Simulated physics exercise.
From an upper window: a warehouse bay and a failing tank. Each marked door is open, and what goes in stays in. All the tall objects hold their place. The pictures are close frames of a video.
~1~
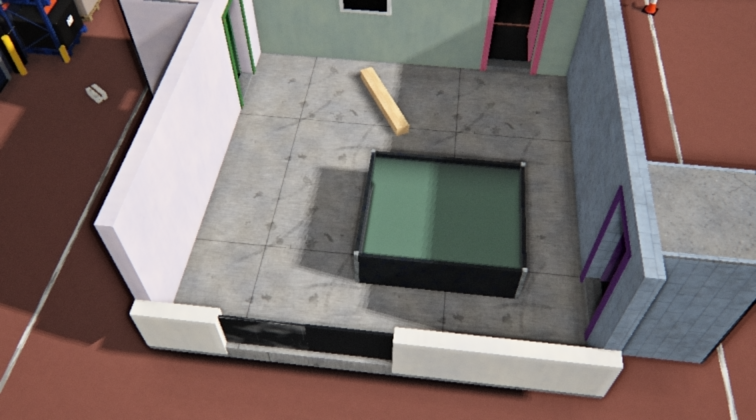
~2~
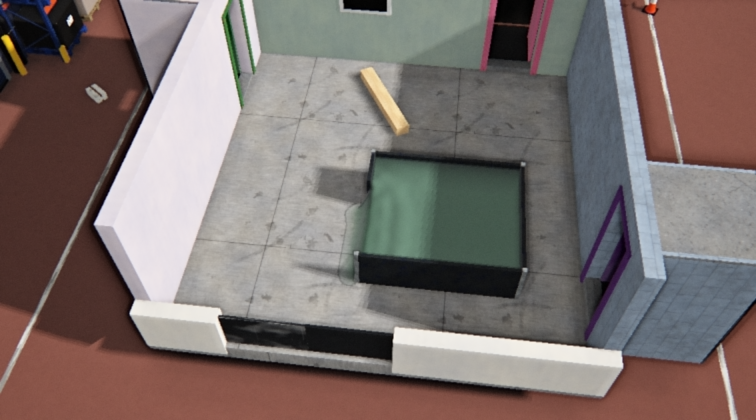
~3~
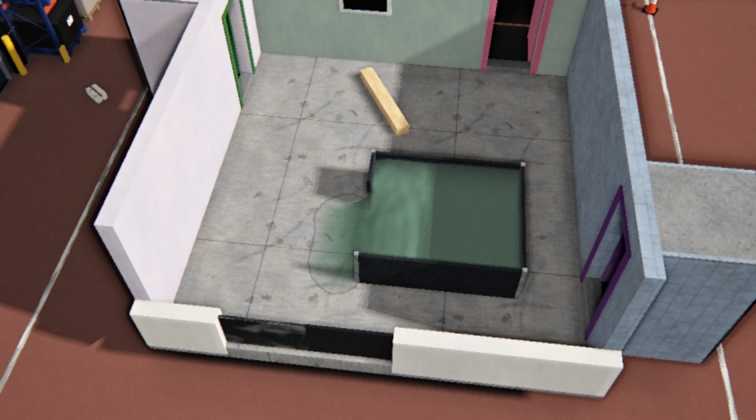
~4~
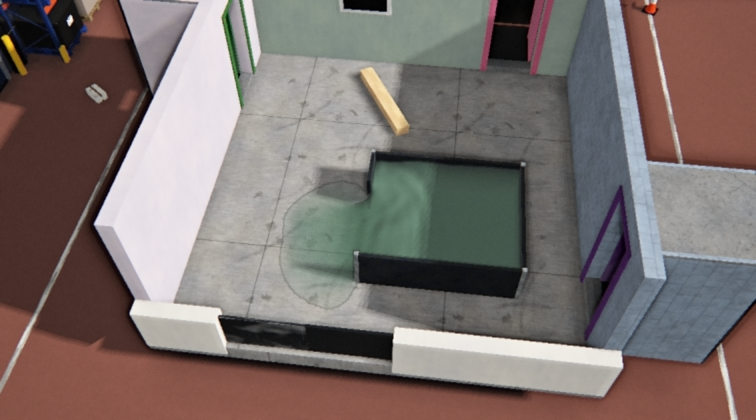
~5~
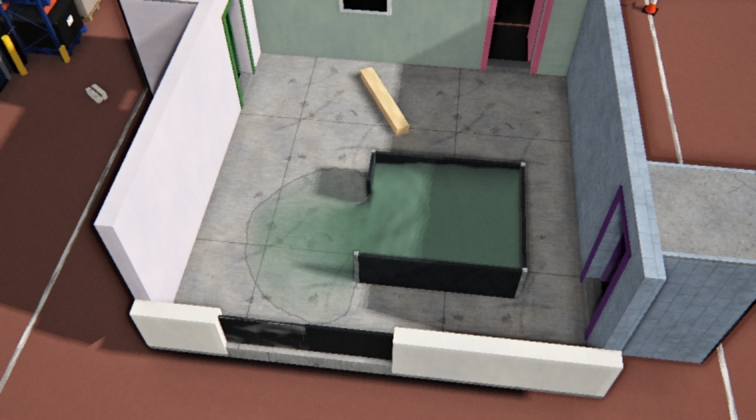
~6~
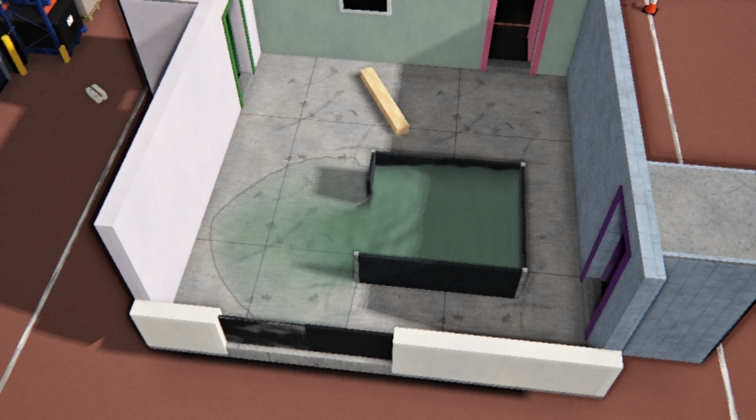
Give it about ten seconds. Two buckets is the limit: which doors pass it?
One by one: The purple door holds within the limit; the pink door holds within the limit; the green door floods.
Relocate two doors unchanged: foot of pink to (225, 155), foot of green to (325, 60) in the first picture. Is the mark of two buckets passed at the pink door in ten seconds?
In short: Pink door floods.
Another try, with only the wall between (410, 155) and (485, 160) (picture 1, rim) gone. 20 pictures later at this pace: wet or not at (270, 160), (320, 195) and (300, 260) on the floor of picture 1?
In turn: Clear, not flooded, no water.
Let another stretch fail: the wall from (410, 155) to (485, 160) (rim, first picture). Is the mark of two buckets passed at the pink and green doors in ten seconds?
One by one: The pink door is over; the green door floods.
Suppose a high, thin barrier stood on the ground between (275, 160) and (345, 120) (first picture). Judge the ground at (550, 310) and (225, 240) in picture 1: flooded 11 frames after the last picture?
In turn: Free of water, wet.
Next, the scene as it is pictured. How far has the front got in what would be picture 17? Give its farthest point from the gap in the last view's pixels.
Near (254, 75).
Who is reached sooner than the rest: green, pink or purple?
It is the green-painted one.
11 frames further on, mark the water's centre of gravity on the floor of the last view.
I would point to (343, 238).
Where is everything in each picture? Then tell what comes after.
The first picture shows the tank at (443, 210) is whole and still.
In the second picture, water pours out at (365, 234) and has run to (358, 206).
In the third picture, the front is at (335, 201), out from the gap at (365, 236).
In the fourth picture, water pours out at (365, 236) and has run to (289, 216).
In the fifth picture, the front is at (258, 213), out from the gap at (365, 237).
In the sixth picture, the front is at (222, 215), out from the gap at (365, 237).
A moment on, water covers 25 % of the floor; the purple door not reached, the pink door not reached, the green door not reached.
Next, water covers 30 % of the floor; the purple door not reached, the pink door not reached, the green door wet at the sill, nothing in.
Then, water covers 45 % of the floor; the purple door not reached, the pink door not reached, the green door under two buckets in.
Later, water covers 80 % of the floor; the purple door wet at the sill, nothing in, the pink door wet at the sill, nothing in, the green door under two buckets in.
In the end, water covers 95 % of the floor; the purple door wet at the sill, nothing in, the pink door wet at the sill, nothing in, the green door far over two buckets in.
